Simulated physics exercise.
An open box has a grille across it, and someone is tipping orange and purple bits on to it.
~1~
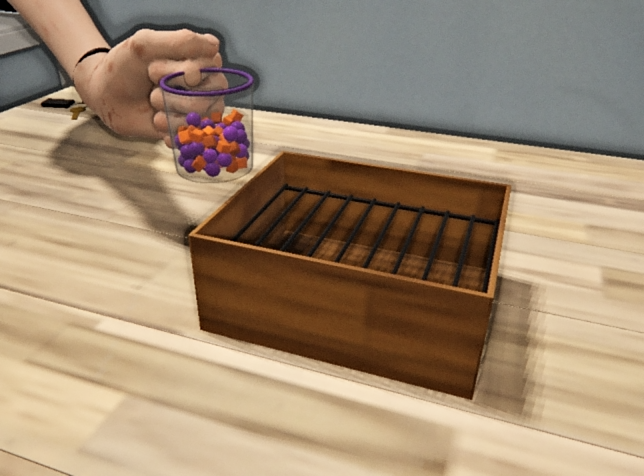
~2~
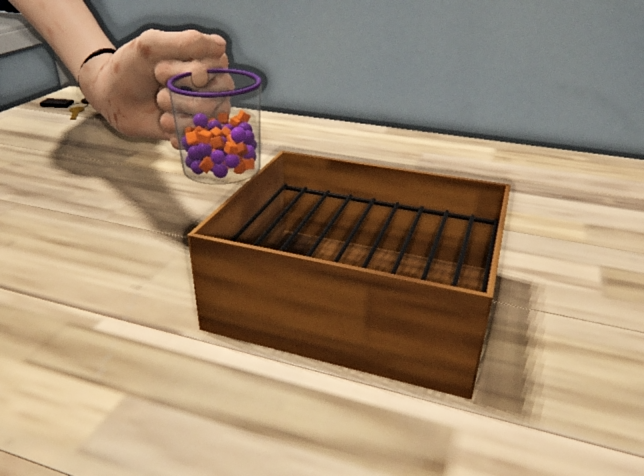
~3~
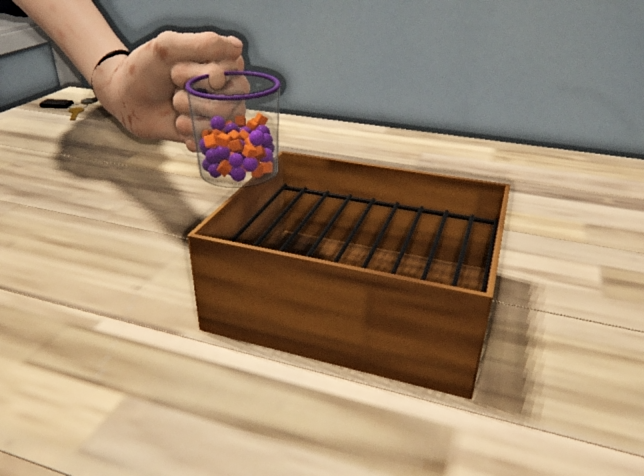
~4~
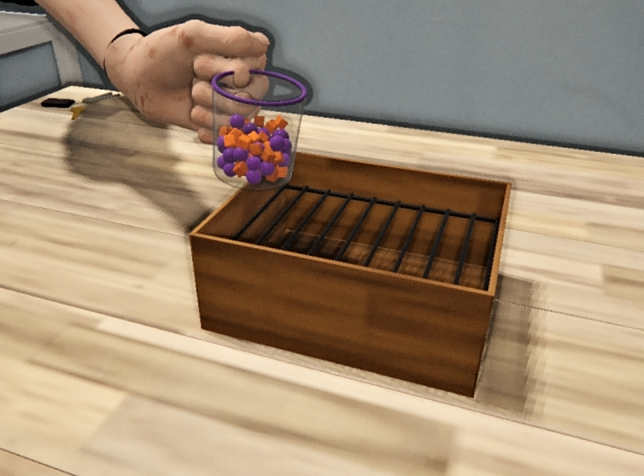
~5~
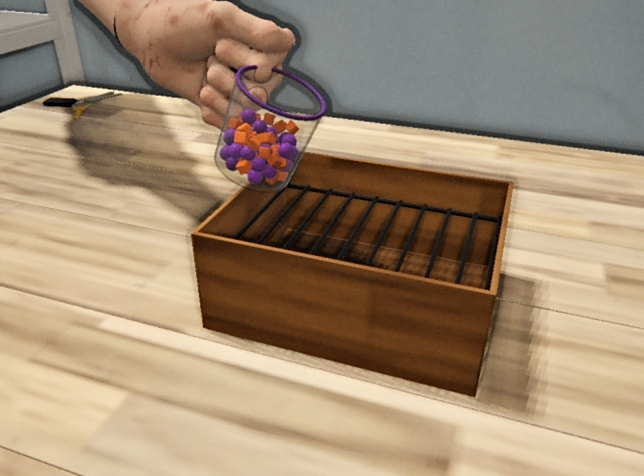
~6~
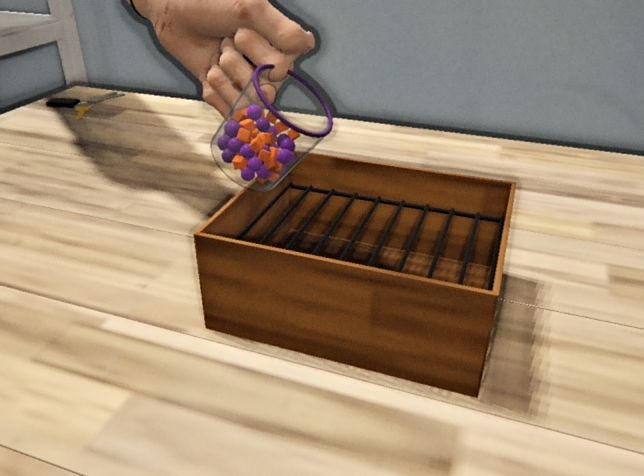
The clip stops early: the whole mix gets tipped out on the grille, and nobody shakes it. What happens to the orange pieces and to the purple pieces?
Note: Orange through the grille; purple through the grille.
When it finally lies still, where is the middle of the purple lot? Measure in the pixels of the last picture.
Roughly pixel (322, 282).
Then, 0.29 s past the last view, orange ones, all in the cup; purple ones, all in the cup.
Then, 0.59 s past the last view, orange ones, all in the cup; purple ones, nearly all in the cup, a stray few on or over the wires.
Then, 0.96 s past the last view, orange ones, a small part in the cup, a small part on or over the wires, most under the rack; purple ones, about a third on or over the wires, about two thirds under the rack.
Finally, orange ones, all under the rack; purple ones, all under the rack.
